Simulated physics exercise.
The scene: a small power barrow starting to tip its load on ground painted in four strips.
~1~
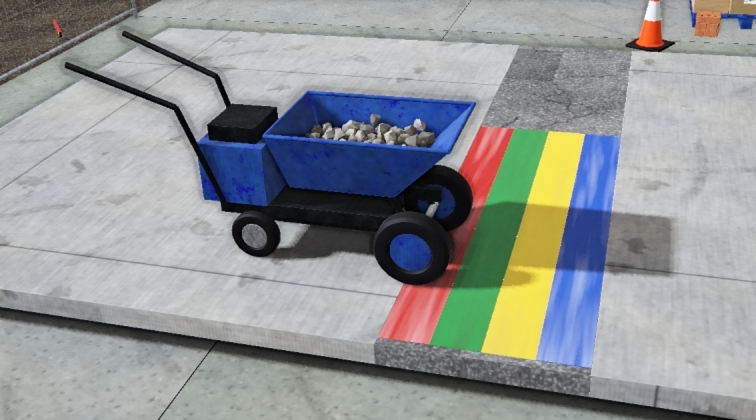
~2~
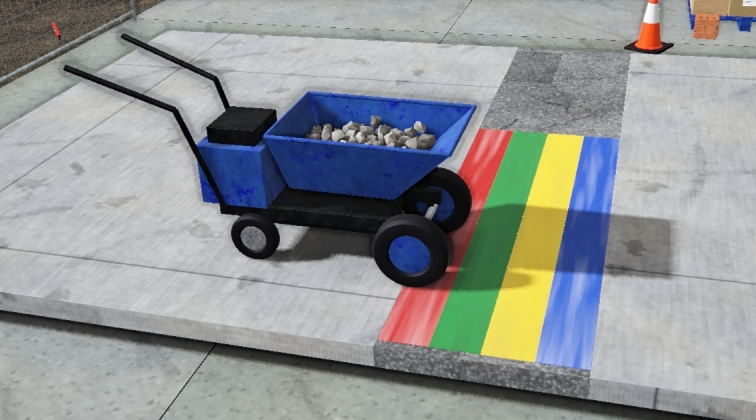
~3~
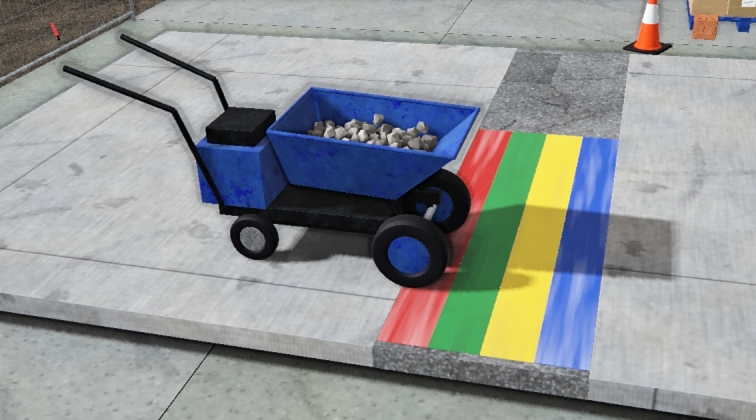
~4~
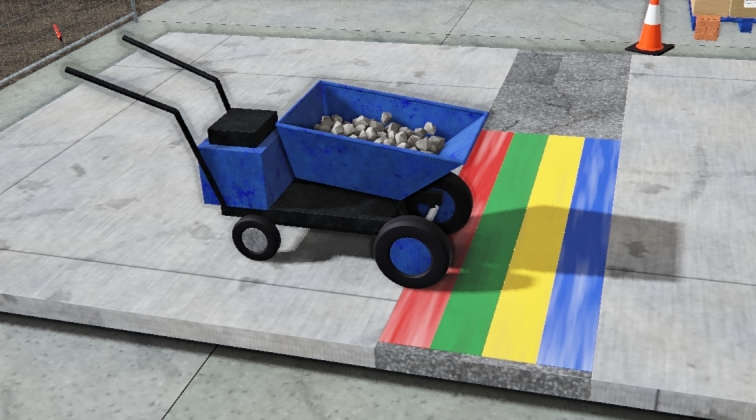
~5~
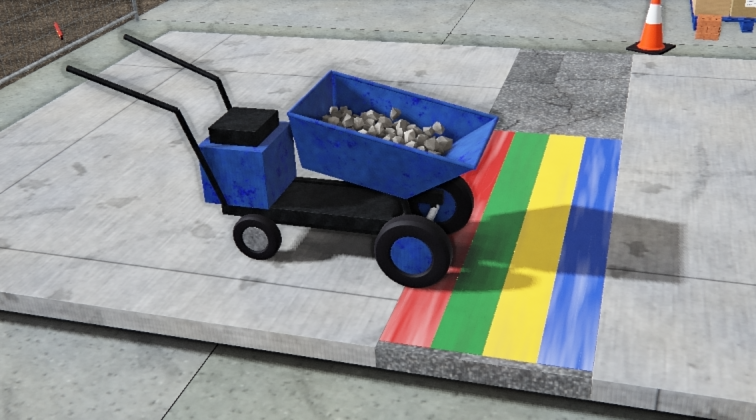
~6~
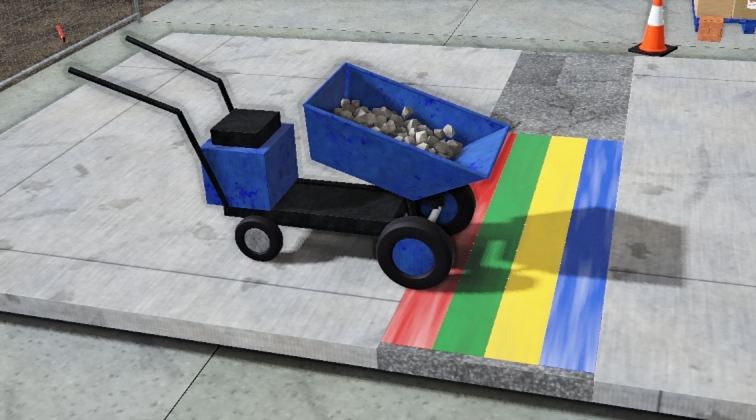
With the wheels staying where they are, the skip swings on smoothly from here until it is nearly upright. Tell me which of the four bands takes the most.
I would say the blue band takes the most.
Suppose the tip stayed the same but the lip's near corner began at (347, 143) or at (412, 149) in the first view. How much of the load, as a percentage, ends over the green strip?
You'd get 40 in a hundred the first time and 10 in a hundred the second.
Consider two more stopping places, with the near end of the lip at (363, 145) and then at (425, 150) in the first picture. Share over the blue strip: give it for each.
The first stopping place yields 10 % and the other yields 30 %.
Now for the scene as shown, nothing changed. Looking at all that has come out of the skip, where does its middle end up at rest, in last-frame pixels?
Close to (586, 273), more or less.
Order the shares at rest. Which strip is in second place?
The second place goes to the yellow strip.
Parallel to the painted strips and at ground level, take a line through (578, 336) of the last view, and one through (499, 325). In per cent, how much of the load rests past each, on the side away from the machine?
Near 40 % and near 90 %, in that order.
Just after the last frame, skip tipped steeply; every one in the skip.
A moment on, skip tipped right over; roughly two thirds in the skip; about a tenth over the yellow strip; roughly a quarter over the blue strip; just a few off the paint.
Further on, skip tipped right over; about a tenth in the skip; roughly a quarter over the yellow strip; roughly half over the blue strip; roughly a quarter off the paint.
When it is over, skip tipped right over; about a tenth in the skip; not one over the red strip; not one over the green strip; roughly a quarter over the yellow strip; roughly half over the blue strip; roughly a quarter off the paint.
